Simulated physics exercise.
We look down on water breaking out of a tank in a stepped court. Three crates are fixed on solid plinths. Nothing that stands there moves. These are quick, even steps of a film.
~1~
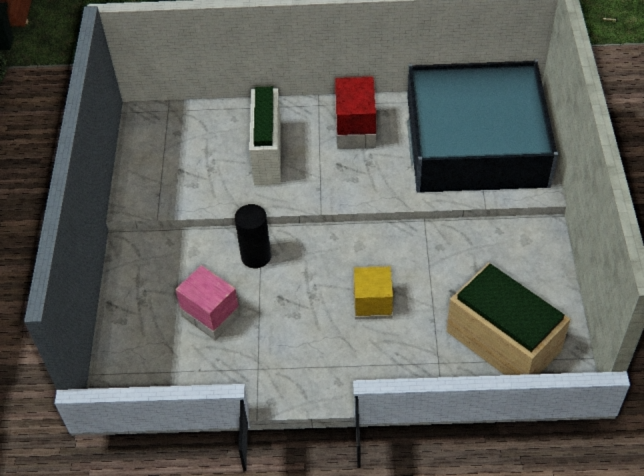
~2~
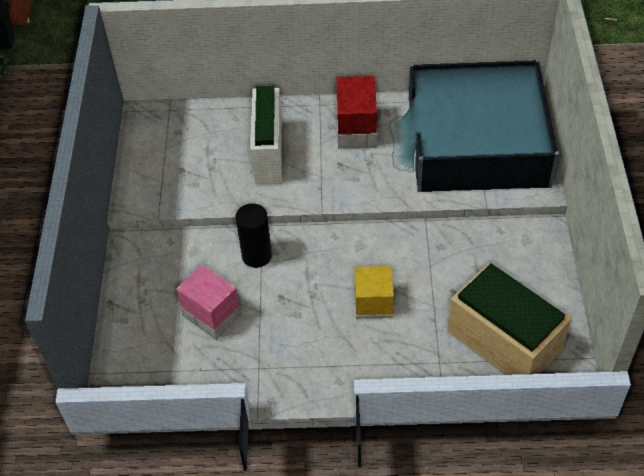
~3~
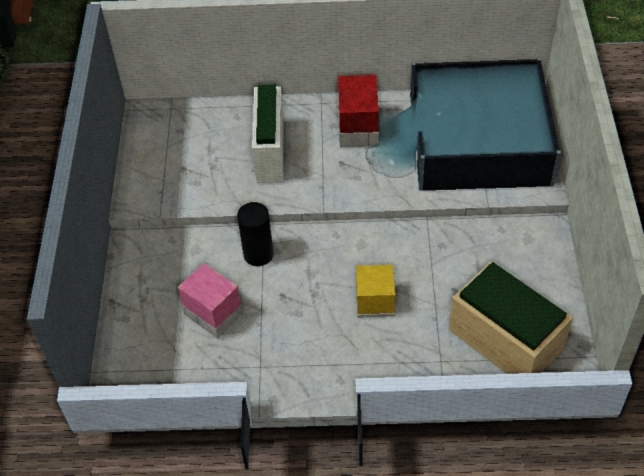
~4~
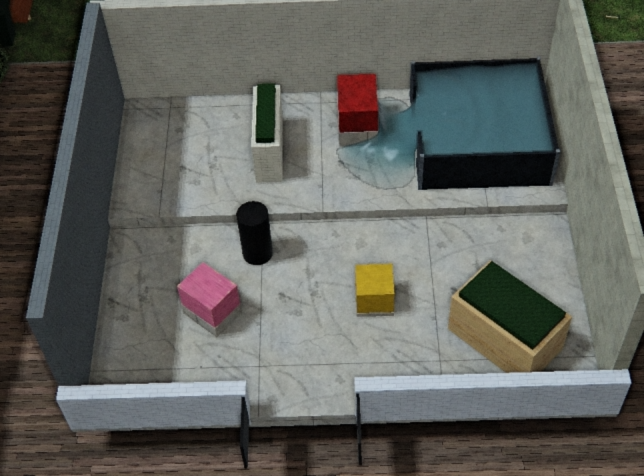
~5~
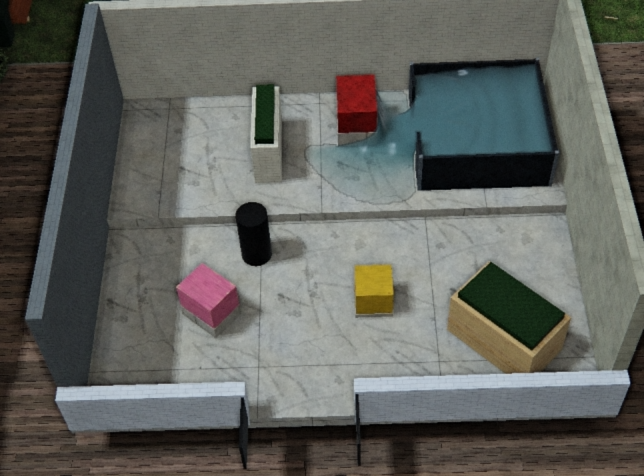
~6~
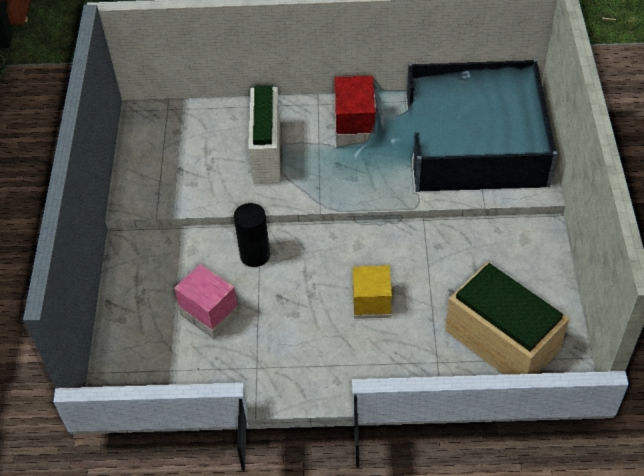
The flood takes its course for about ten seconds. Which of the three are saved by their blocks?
The red crate gets wet; the pink crate stays dry; the yellow crate gets wet.
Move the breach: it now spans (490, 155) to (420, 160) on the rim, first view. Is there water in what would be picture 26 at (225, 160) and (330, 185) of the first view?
One after the other: Free of water, dry.
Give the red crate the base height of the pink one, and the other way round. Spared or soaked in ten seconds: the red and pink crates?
One by one: Red ends up wet, pink escapes it.
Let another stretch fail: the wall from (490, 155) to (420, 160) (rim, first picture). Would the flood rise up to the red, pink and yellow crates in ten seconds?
Red crate keeps dry, pink crate keeps dry, yellow crate takes water.
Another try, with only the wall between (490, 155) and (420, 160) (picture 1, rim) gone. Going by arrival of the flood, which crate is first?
First comes the yellow one.
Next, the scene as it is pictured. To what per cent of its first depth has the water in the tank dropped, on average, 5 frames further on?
Near 72 in a hundred.
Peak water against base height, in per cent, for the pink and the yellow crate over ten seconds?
Roughly 60 per cent, then 200 per cent.
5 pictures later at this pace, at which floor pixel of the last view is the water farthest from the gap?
At about (204, 240).
A moment on, water covers 20 % of the floor; the red crate water round its plinth, the pink crate not reached, the yellow crate not reached.
Next, water covers 45 % of the floor; the red crate water round its plinth, the pink crate water round its plinth, the yellow crate water round its plinth.
Then, water covers 70 % of the floor; the red crate water round its plinth, the pink crate water round its plinth, the yellow crate water round its plinth.
Later, water covers 85 % of the floor; the red crate water round its plinth, the pink crate water round its plinth, the yellow crate water round its plinth.
In the end, water covers 95 % of the floor; the red crate was topped, the pink crate stayed above the water, the yellow crate was topped.
